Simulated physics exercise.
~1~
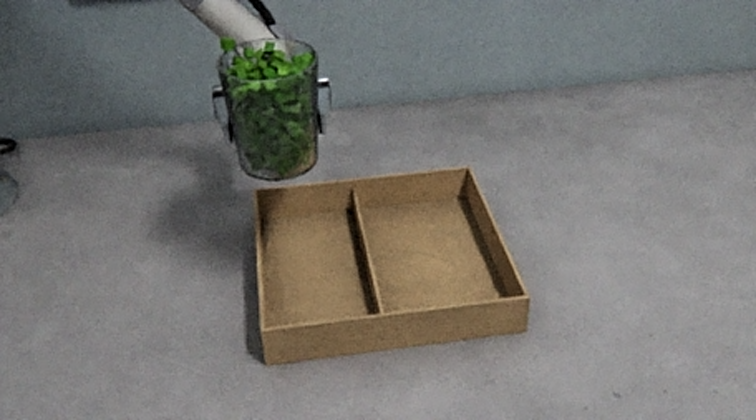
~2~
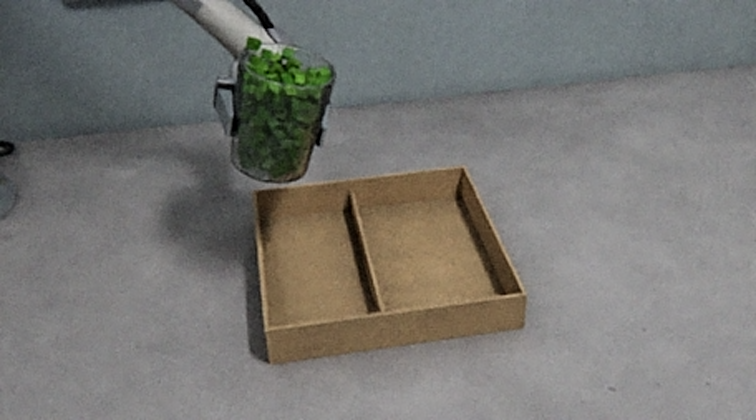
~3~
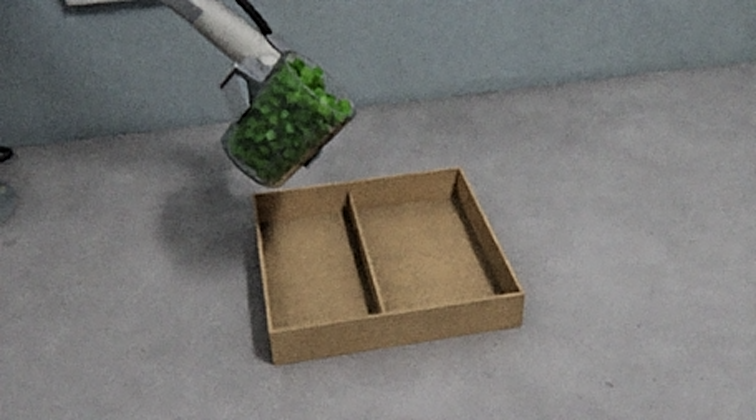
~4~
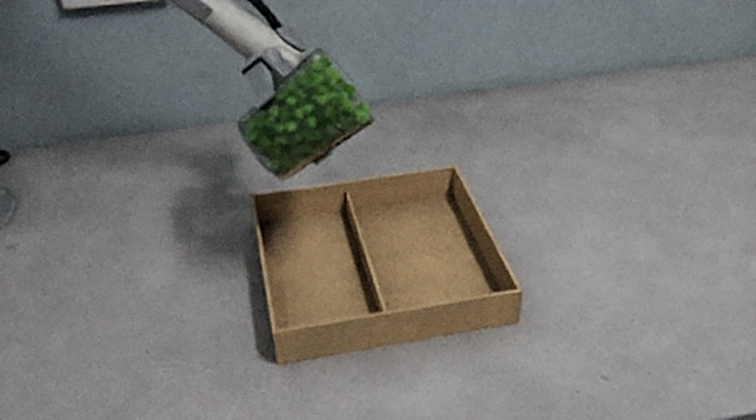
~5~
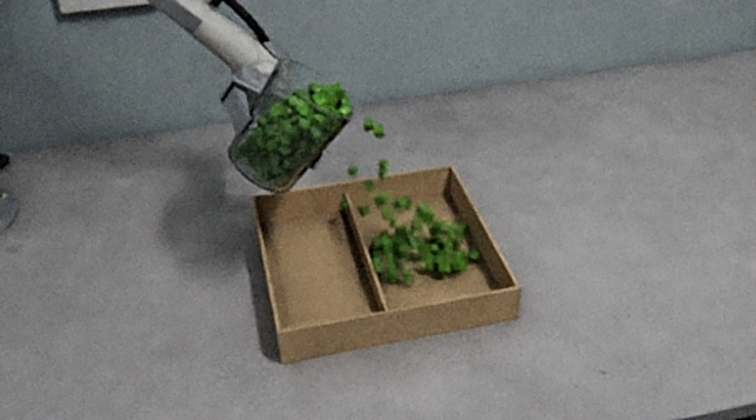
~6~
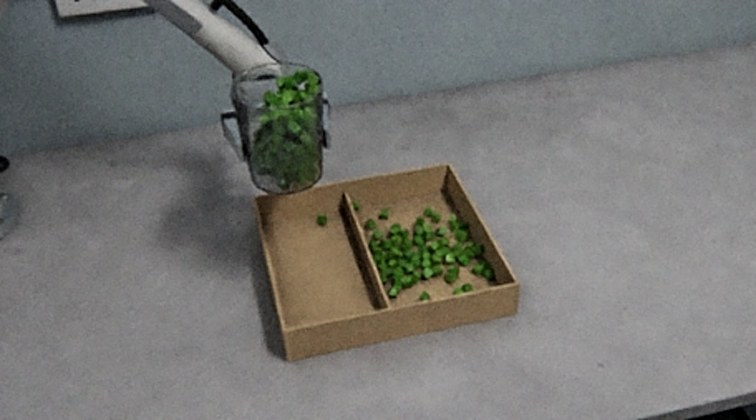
A clear beaker filled with green vegetable dice hangs upright from a robot arm, above the back left of a brown tray split into two parts by a cross wall. The arm tips the beaker to the right, and the dice slide toward its rim while the tray stays empty. It leans further, and a stream of dice tumbles out into the right part. The beaker then swings back to nearly upright, still holding most of its load. At the end, a scattered green pile lies in the right part, with one stray piece in the left.
